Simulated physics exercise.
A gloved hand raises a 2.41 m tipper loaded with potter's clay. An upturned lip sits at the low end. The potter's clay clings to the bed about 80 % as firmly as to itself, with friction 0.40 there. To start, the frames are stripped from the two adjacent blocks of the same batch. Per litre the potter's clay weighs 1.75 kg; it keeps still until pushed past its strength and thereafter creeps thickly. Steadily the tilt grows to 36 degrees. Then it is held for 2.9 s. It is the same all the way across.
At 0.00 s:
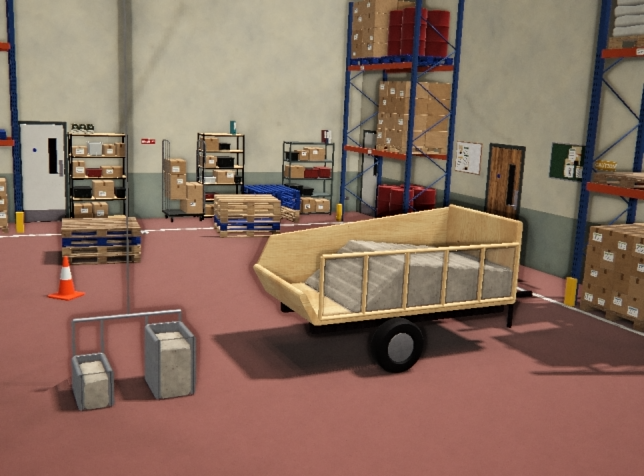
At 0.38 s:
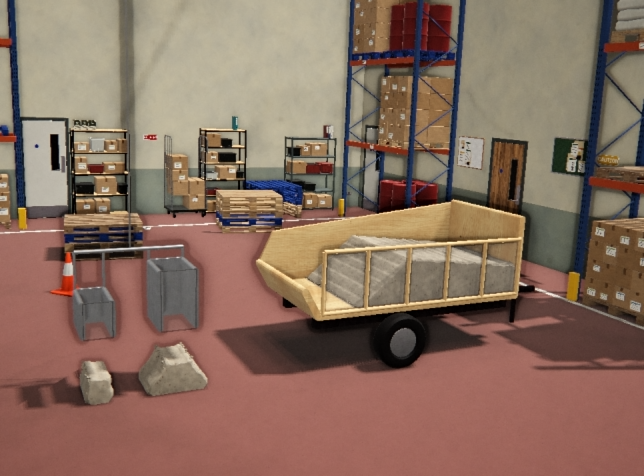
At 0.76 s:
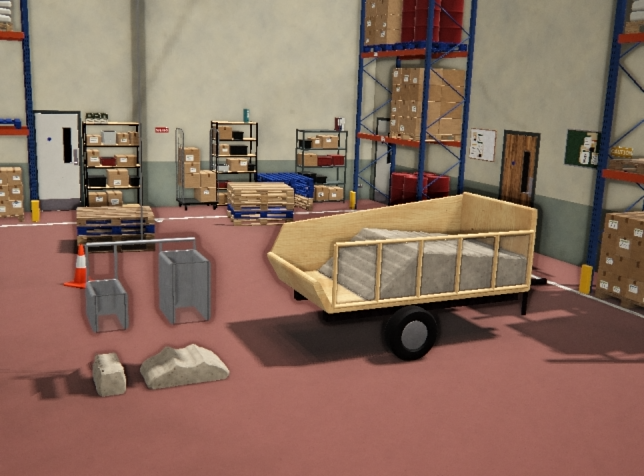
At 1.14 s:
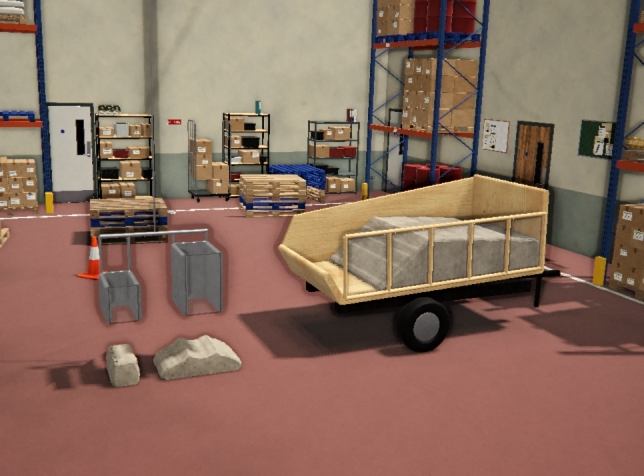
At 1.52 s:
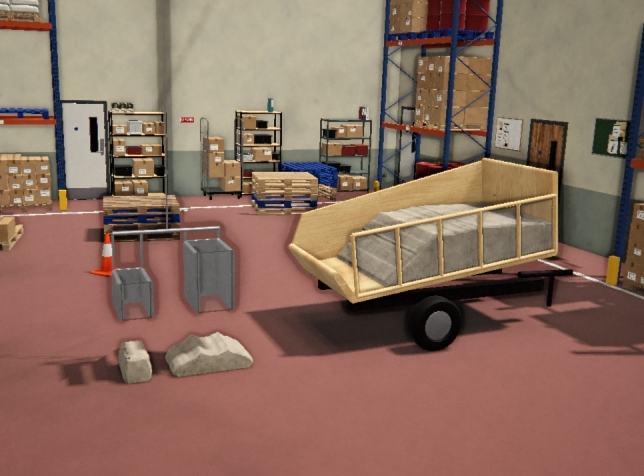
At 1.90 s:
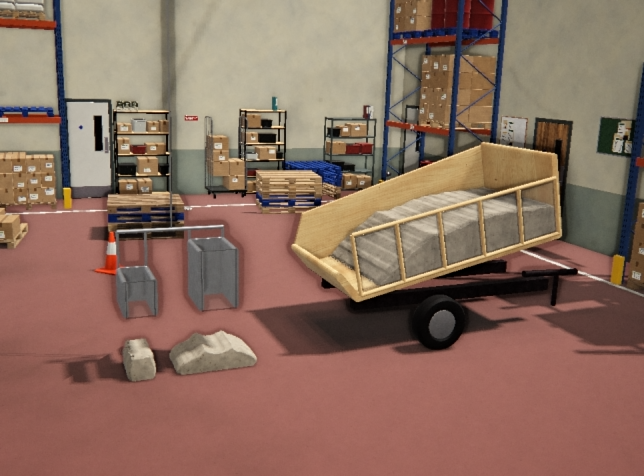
Two joined metal casings rise off a pair of grey blocks on the warehouse floor; the right block slumps into a low, wide mound while the left sags only slightly. Then the wooden trailer bed tilts, its right end lifting steadily, with the grey load staying in place on it.
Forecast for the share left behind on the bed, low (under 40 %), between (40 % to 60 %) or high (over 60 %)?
Forecast low.
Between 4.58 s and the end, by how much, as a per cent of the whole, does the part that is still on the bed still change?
Roughly 22 %.
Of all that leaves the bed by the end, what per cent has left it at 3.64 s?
Roughly 10 per cent.
After 2.70 s, the tilt is 21 degrees and 100 % is on the bed.
After 3.64 s, the tilt is 33 degrees and 95 % is on the bed.
After 4.58 s, the tilt is 36 degrees and 55 % is on the bed.
After 5.52 s, the tilt is 36 degrees and 34 % is on the bed.
After 6.96 s, the tilt is 36 degrees and 34 % is on the bed.
